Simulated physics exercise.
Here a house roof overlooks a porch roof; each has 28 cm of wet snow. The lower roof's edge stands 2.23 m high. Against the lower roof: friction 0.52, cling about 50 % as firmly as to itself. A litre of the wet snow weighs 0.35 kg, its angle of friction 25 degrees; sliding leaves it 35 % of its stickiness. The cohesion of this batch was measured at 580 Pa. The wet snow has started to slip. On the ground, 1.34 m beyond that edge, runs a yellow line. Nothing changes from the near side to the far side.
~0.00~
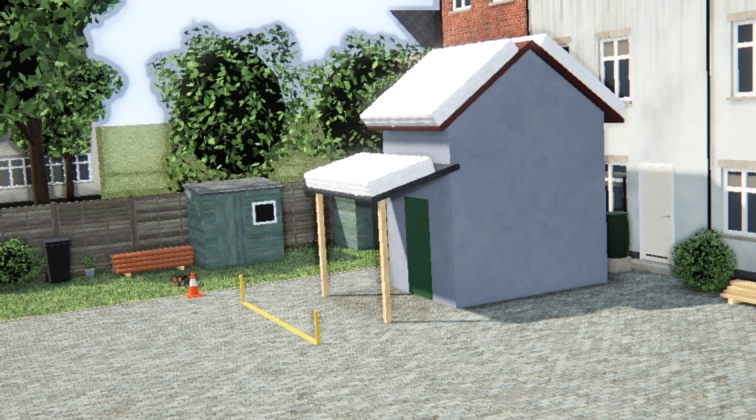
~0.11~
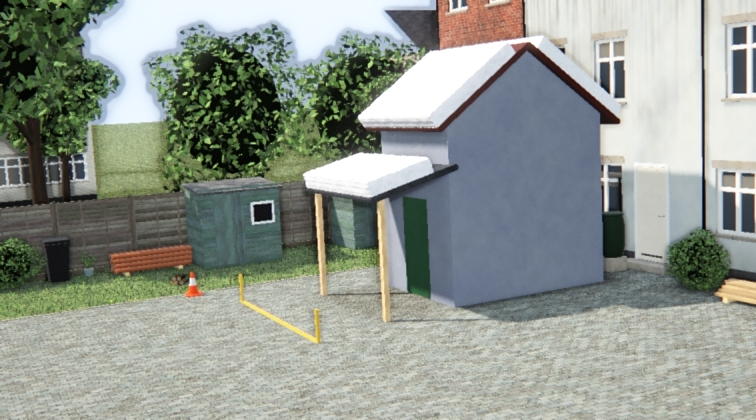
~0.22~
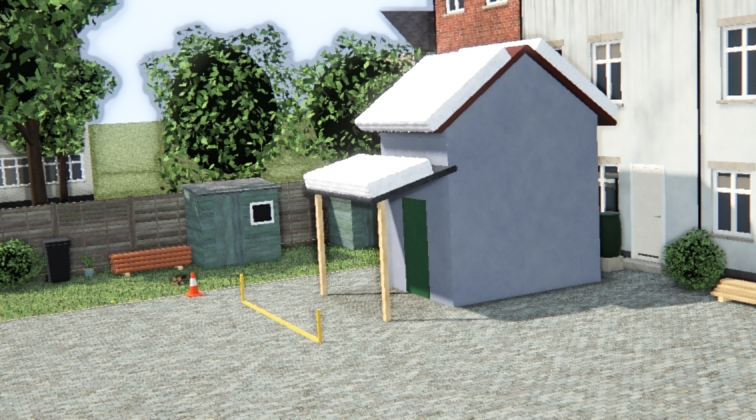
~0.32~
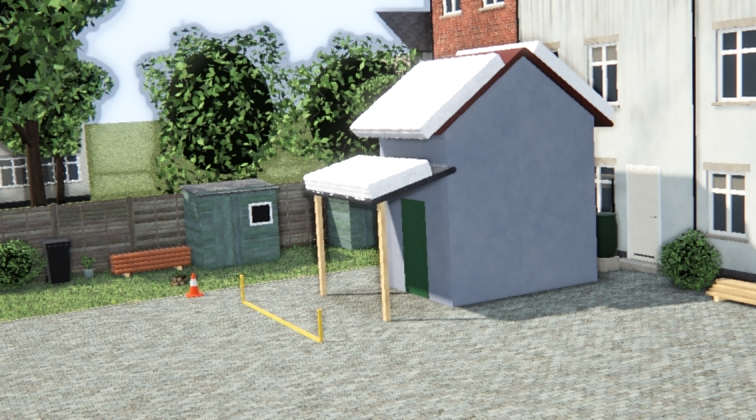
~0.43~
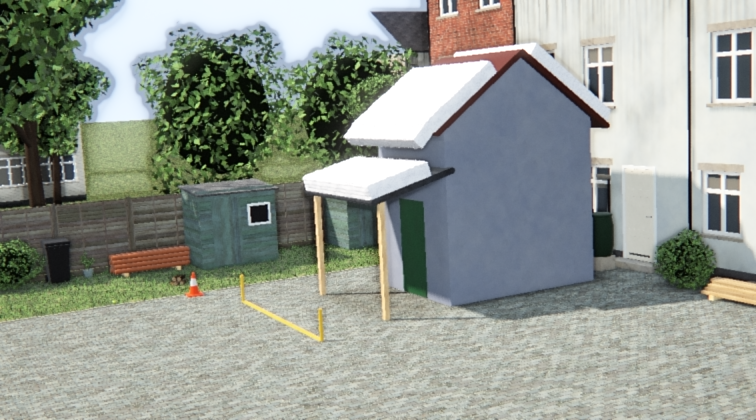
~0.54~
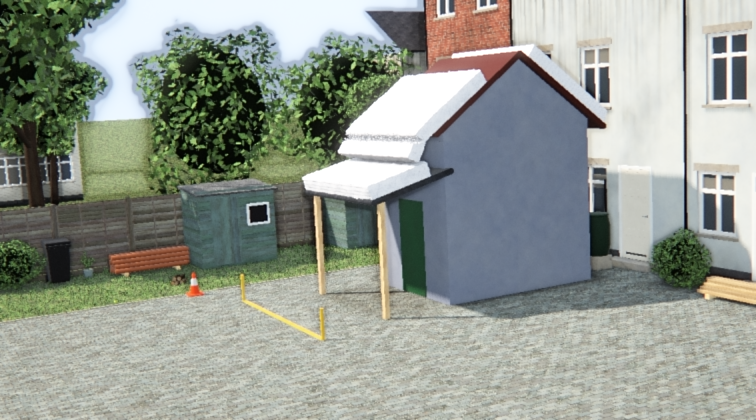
In a paved yard beside pale buildings, a small grey-blue house with a green door carries thick white snow on its main roof and on its lower porch roof. The upper snow slides slowly down the left slope, baring the reddish roof near the ridge, then cracks near its lower edge above the porch.
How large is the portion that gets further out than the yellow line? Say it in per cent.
About 32 %.
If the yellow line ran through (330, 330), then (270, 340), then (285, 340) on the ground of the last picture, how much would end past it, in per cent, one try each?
In that order: 40 %, 14 %, 20 %.
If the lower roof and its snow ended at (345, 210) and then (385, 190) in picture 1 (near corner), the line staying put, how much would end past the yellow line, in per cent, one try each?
In that order: 20 %, 40 %.
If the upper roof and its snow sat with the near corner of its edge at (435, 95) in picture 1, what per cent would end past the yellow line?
In that case some 50 per cent.
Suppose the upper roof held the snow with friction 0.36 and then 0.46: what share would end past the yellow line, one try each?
In that order: 16 %, 6 %.
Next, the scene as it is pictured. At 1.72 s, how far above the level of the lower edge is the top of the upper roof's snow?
Roughly 0.6 m.
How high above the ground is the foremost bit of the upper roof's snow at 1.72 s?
Roughly 0.0 m.
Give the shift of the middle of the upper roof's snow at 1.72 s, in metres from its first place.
About 4.0 m.
By 1.08 s, none is below the lower edge and 0 % is past the line.
By 1.72 s, 51 % is below the lower edge and 14 % is past the line.
By 2.36 s, 61 % is below the lower edge and 32 % is past the line.
By 3.00 s, 62 % is below the lower edge and 32 % is past the line.
By 4.60 s, at the end, 68 % is below the lower edge and 32 % is past the line.
